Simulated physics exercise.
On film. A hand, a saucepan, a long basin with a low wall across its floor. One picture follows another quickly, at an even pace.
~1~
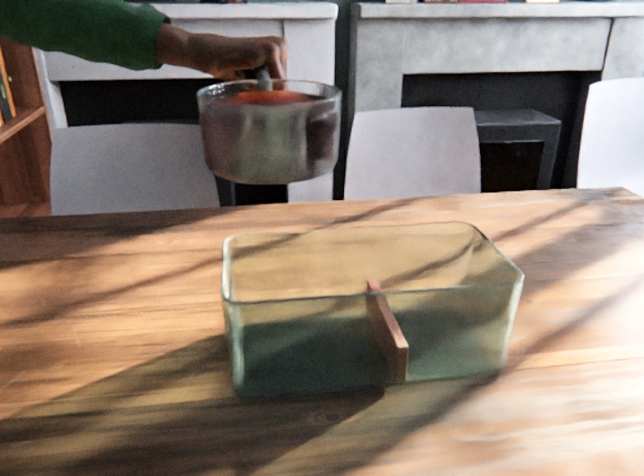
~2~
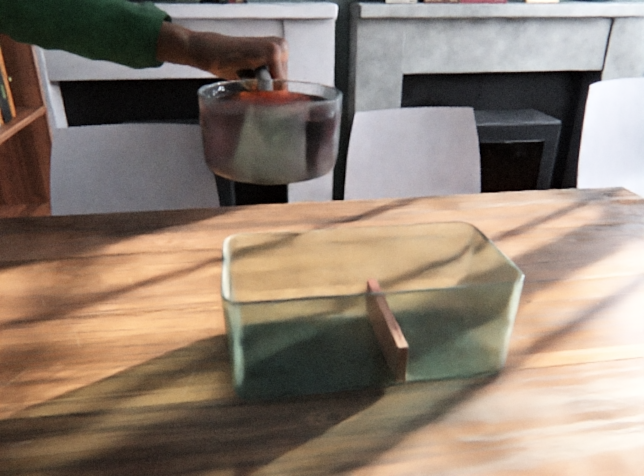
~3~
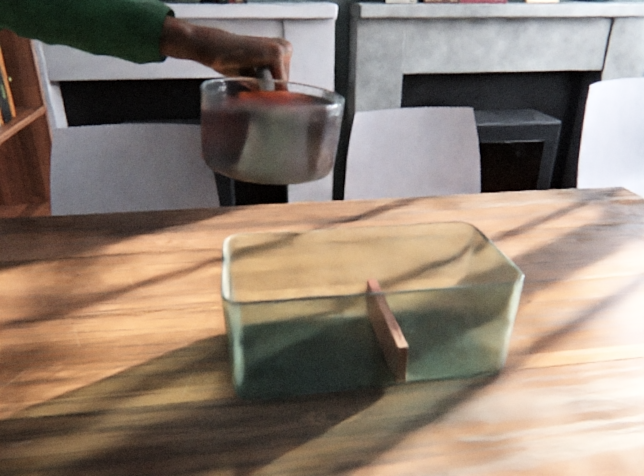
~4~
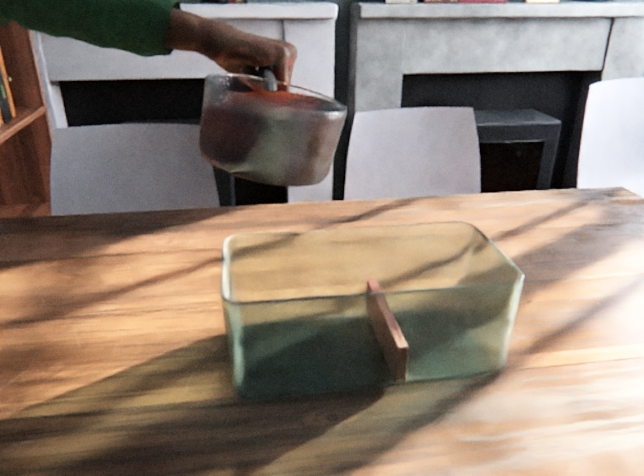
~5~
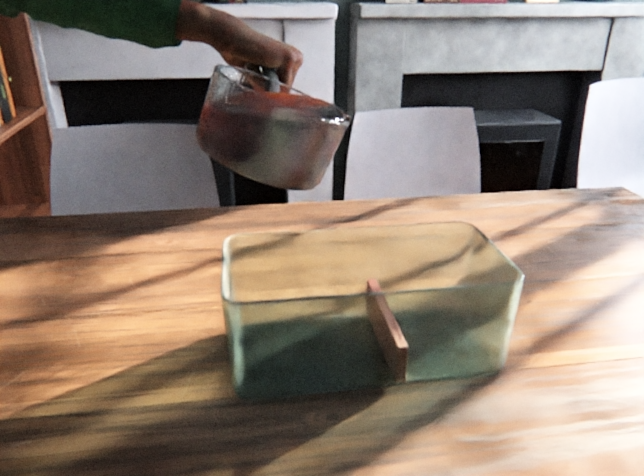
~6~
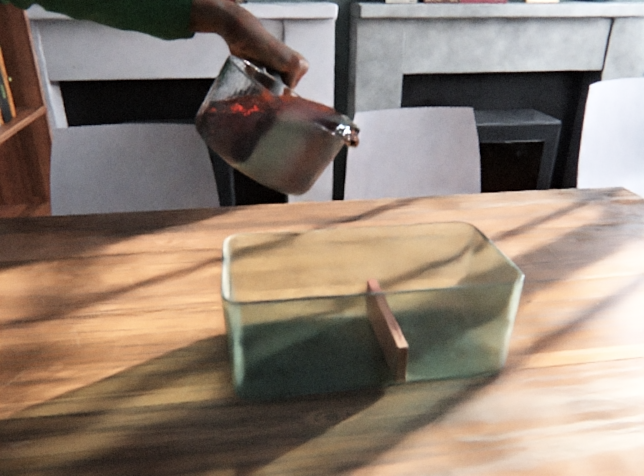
Above a long basin on a wooden table, a hand steadily tilts a glass pot rightward.
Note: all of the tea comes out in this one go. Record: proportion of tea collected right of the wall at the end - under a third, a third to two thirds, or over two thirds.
Proportion recorded: A third to two thirds.
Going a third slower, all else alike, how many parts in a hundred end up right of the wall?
Close to 60 per cent.
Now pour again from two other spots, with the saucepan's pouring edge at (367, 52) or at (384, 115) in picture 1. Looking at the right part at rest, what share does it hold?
First place gives some 70 %, second place some 75 %.
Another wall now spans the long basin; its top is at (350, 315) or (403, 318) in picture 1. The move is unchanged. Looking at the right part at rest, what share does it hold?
Try 1: Some 80 %; try 2: 25 %.
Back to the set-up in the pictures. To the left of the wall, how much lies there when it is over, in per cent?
Close to 50 per cent.
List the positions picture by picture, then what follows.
Tilt 0°; pouring edge (339, 92); surface from (202, 105) to (335, 100); the long basin's rim runs from (224, 268) to (496, 250); the wall's top is at (385, 310), in the first picture.
Tilt 2°; pouring edge (340, 94); surface from (203, 104) to (336, 102), in the second picture.
Tilt 6°; pouring edge (342, 100); surface from (204, 103) to (337, 104), in the third picture.
Tilt 13°; pouring edge (344, 109); surface from (207, 102) to (341, 105), in the fourth picture.
Tilt 23°; pouring edge (345, 122); surface from (208, 104) to (341, 112); 2 per cent is over the edge, in the fifth picture.
Tilt 35°; pouring edge (344, 136); surface from (203, 104) to (337, 123); 7 per cent is over the edge, in the sixth picture.
A moment on, the saucepan is tipped right over and 22 per cent is still to pour, 7 is left of the wall and 28 right of it.
Next, the saucepan is tipped right over and 3 per cent is still to pour, 42 is left of the wall and 48 right of it.
Then the saucepan is tipped right over and 0 per cent is still to pour, 52 is left of the wall and 46 right of it.
Later the saucepan is tipped right over and 0 per cent is still to pour, 52 is left of the wall and 46 right of it.
In the end 52 per cent lies left of the wall, 46 right of it and 2 outside.
